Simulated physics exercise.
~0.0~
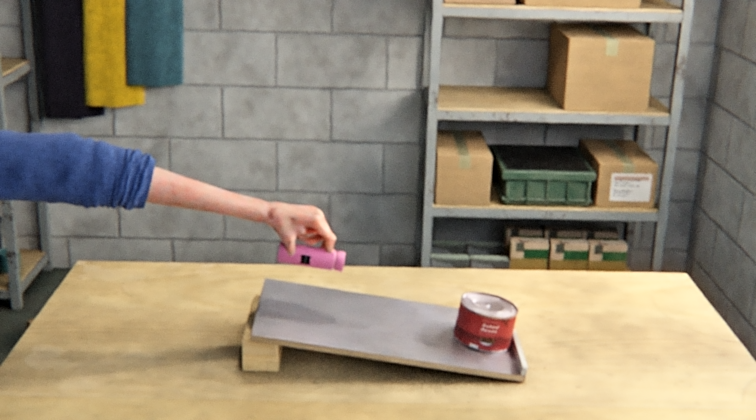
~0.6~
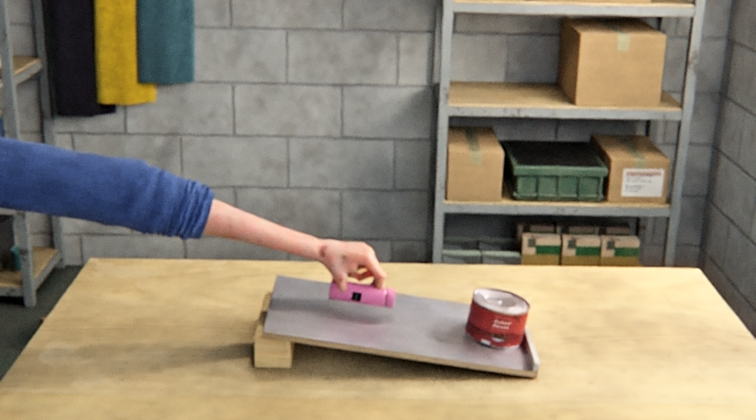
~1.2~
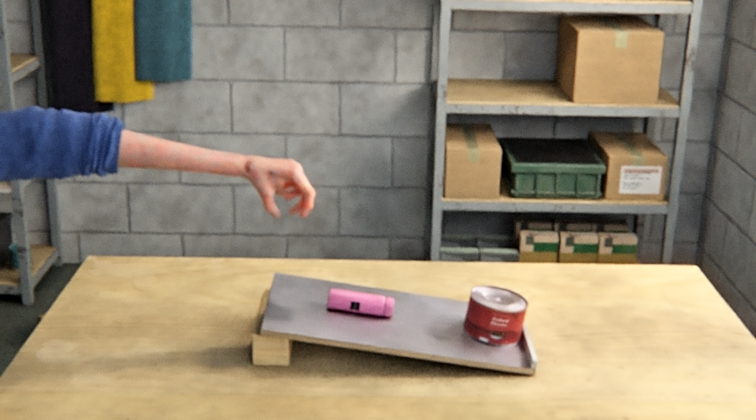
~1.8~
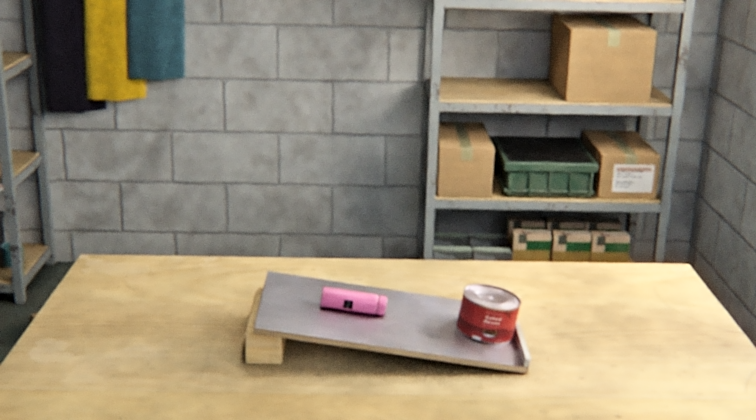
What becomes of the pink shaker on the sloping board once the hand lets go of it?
The pink shaker stays at rest on its side where the hand put it, and it does not roll or slide down toward the red tub.
